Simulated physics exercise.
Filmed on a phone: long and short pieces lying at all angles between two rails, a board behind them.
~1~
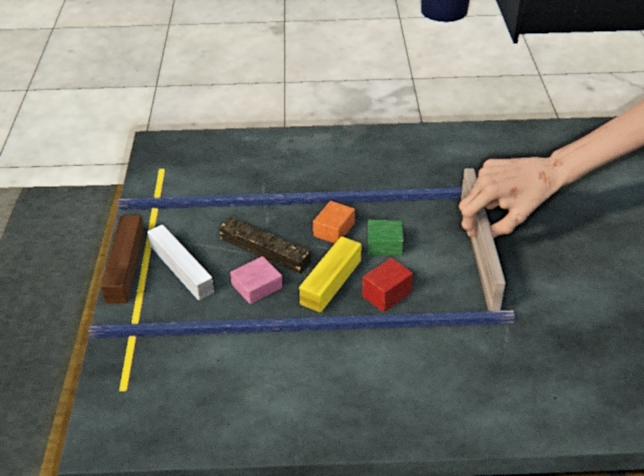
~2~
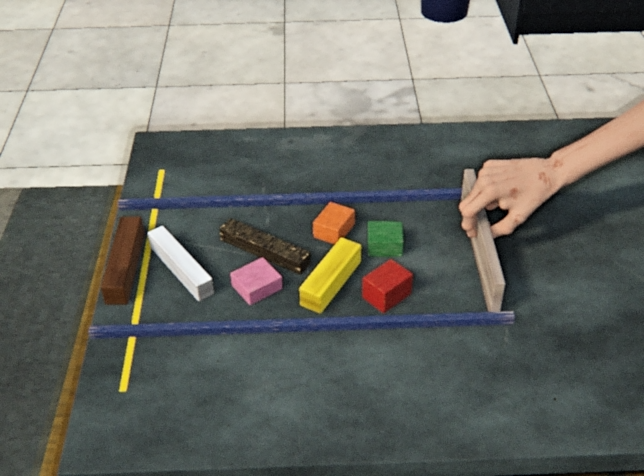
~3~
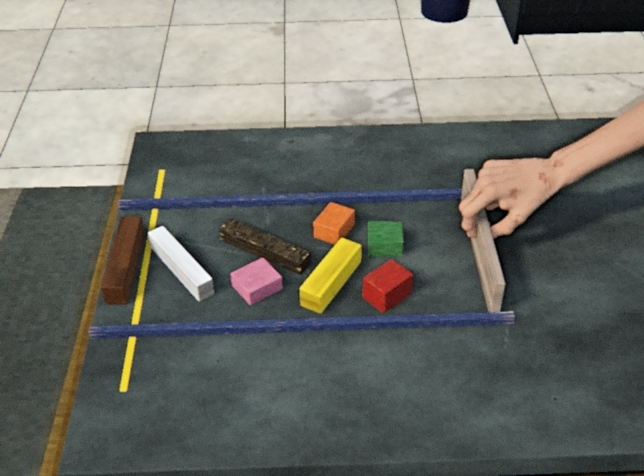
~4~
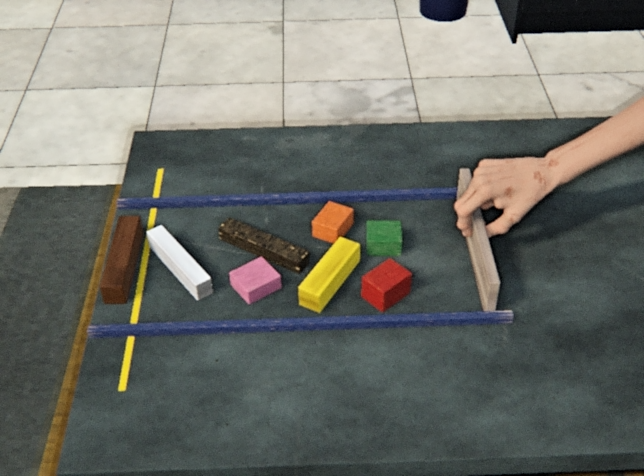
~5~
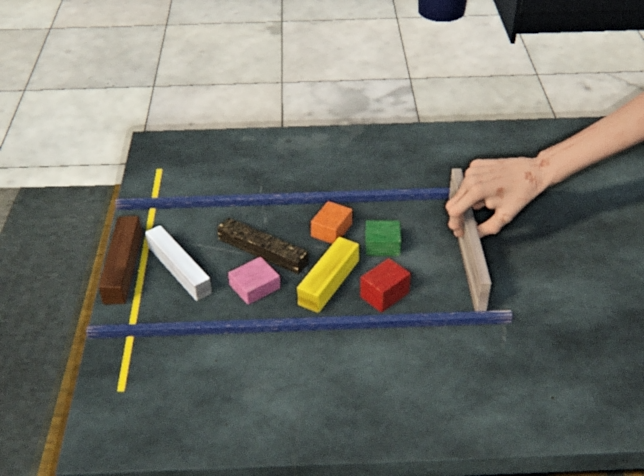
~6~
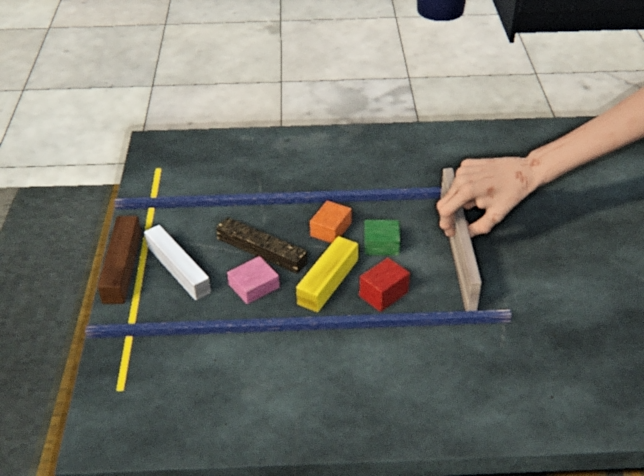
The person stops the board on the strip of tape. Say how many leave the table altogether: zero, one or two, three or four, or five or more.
The number that fall off is three or four.
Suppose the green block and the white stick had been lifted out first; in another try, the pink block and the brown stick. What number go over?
It would be 3 and 2.
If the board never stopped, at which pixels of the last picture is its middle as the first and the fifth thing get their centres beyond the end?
First at (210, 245), next at (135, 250).
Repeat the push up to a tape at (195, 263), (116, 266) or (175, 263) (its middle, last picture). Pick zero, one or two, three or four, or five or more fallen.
In that order: One or two; at least five; 1 or 2.
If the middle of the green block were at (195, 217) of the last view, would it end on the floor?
Then it tumbles off.
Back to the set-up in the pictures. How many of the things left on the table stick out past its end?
1 of them.
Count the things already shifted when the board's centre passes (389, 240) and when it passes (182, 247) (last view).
First 2, then 8.
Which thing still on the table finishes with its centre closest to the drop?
It is the yellow stick.
Soon after, none off yet; brown stick at rest near (121, 258); white stick at rest near (177, 262); pink block at rest near (253, 280).
After that, none off yet; brown stick at rest near (121, 258); white stick displaced a little near (148, 268); pink block displaced well along near (183, 276).
In the end, the number that fall off is three or four; gone, black bar, pink block, white stick and brown stick.
